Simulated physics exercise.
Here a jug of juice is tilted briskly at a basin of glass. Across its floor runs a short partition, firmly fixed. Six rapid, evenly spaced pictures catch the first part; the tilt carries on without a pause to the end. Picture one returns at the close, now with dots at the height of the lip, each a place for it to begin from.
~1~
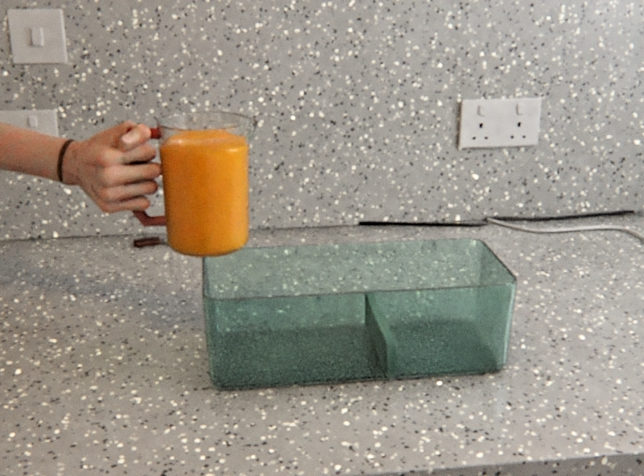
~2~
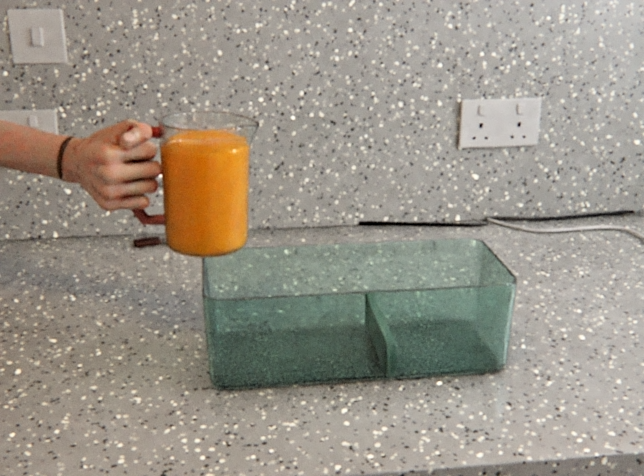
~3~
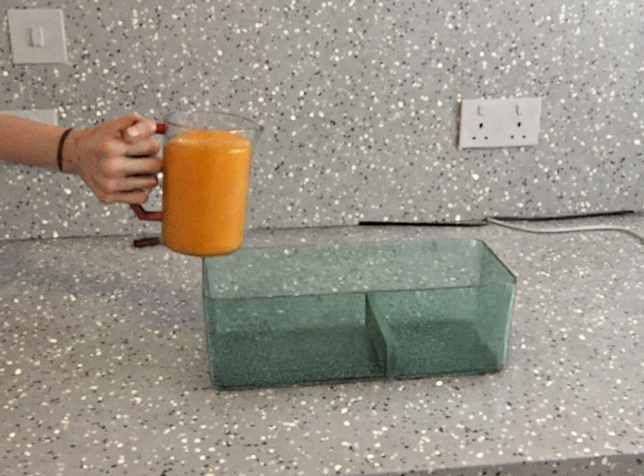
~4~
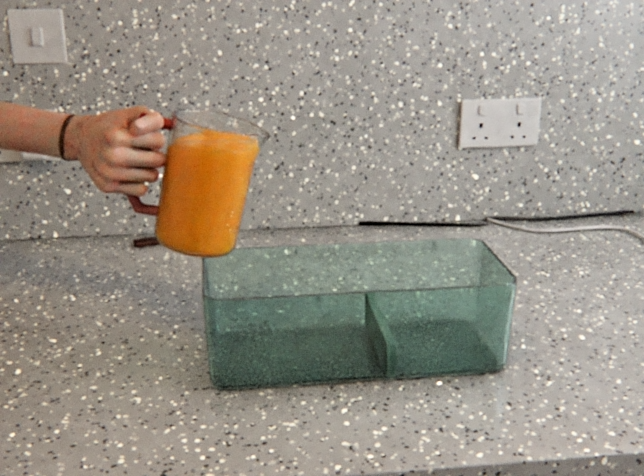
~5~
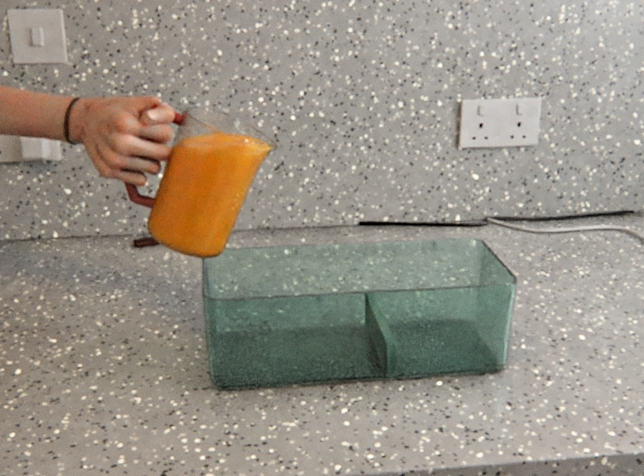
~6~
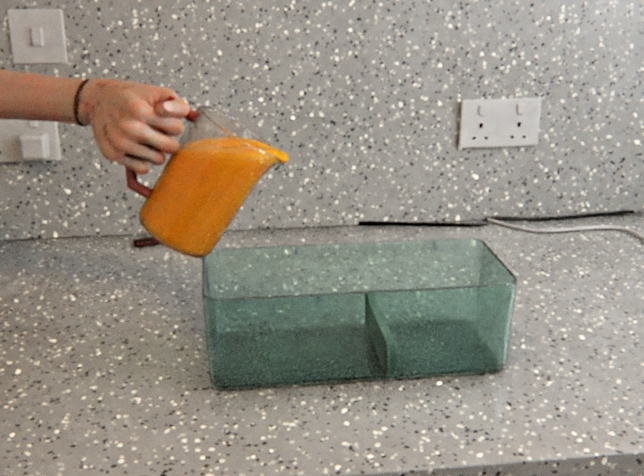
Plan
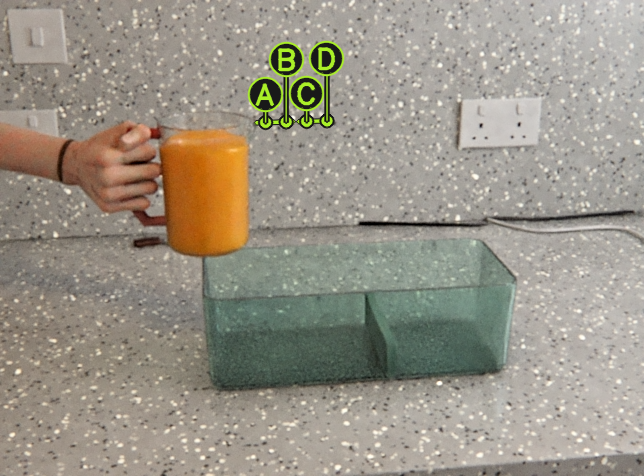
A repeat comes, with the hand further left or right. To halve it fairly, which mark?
C.
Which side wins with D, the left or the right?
The right side.
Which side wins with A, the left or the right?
The left one.
In lime, A at (265, 122); B at (286, 121); C at (306, 121); D at (326, 120).
With A, about 93 % ends left of the wall and 5 % right of it.
With B, about 90 % ends left of the wall and 9 % right of it.
With C, about 48 % ends left of the wall and 52 % right of it.
With D, about 11 % ends left of the wall and 88 % right of it.
